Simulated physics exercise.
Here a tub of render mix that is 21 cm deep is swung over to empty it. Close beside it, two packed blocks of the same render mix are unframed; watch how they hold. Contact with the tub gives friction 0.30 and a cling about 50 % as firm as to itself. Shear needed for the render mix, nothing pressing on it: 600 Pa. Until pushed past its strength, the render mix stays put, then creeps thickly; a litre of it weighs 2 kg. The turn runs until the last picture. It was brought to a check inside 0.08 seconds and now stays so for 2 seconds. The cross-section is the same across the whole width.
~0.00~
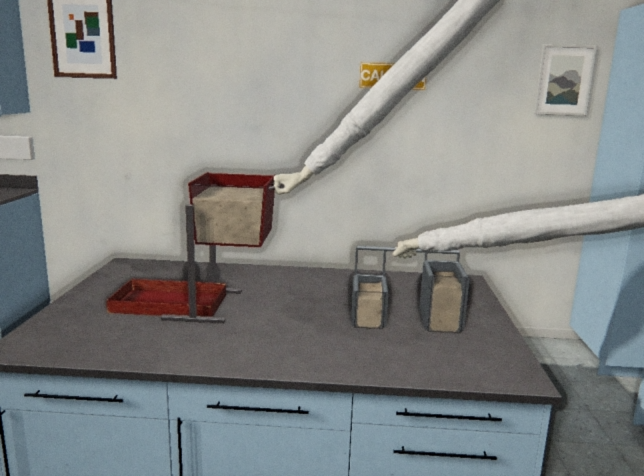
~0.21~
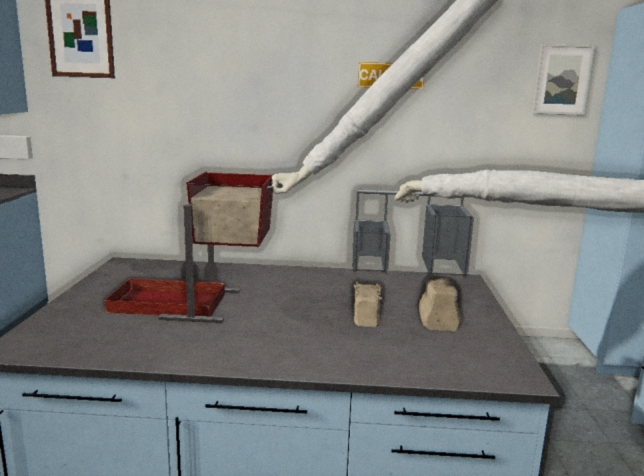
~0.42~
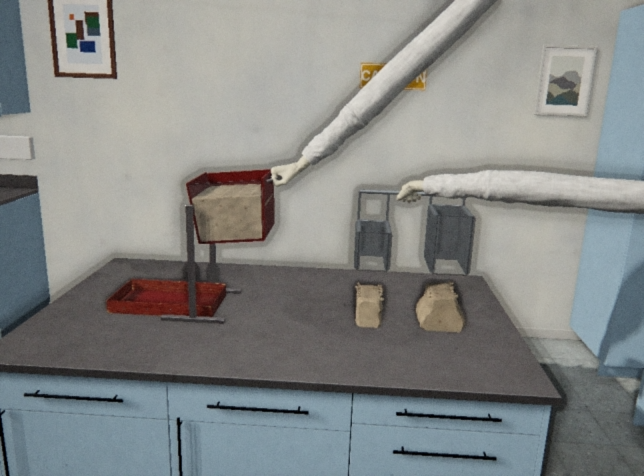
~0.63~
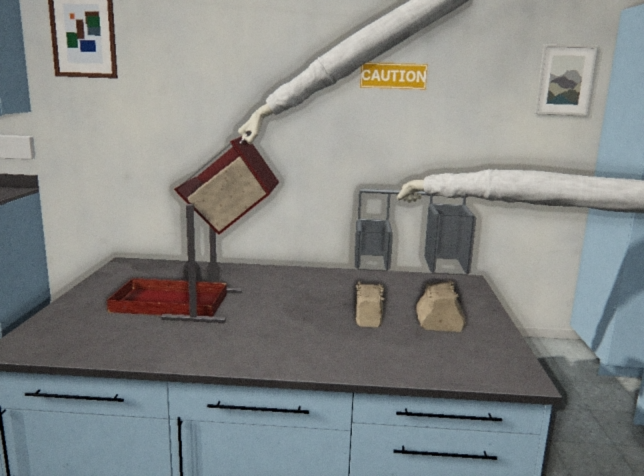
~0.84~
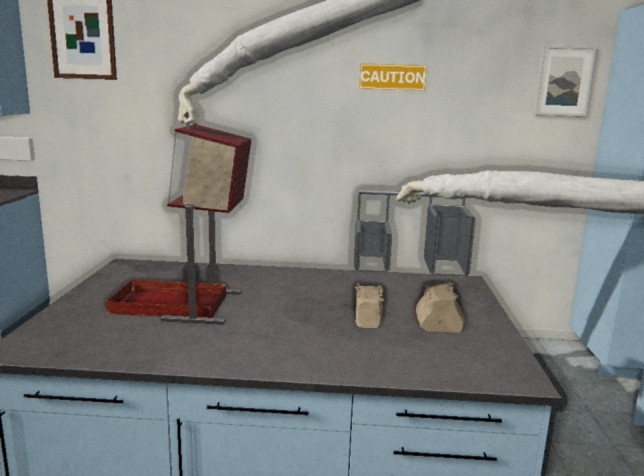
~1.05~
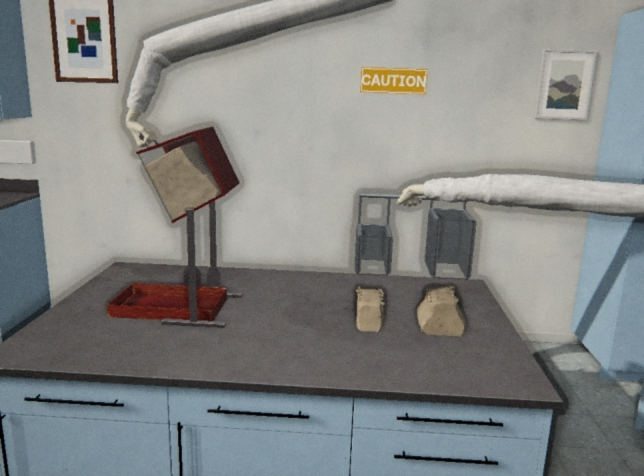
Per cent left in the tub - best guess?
Best guess: 0 %.
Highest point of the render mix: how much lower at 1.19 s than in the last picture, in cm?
About 14 cm.
By 1.19 s, the tub is at 115 degrees and holds 34 %.
By 1.36 s, the tub is at 115 degrees and holds 0 %.
By 1.53 s, the tub is at 115 degrees and holds 0 %.
By 1.70 s, the tub is at 115 degrees and holds 0 %.
By 3.05 s, at the end, the tub is at 115 degrees and holds 0 %.
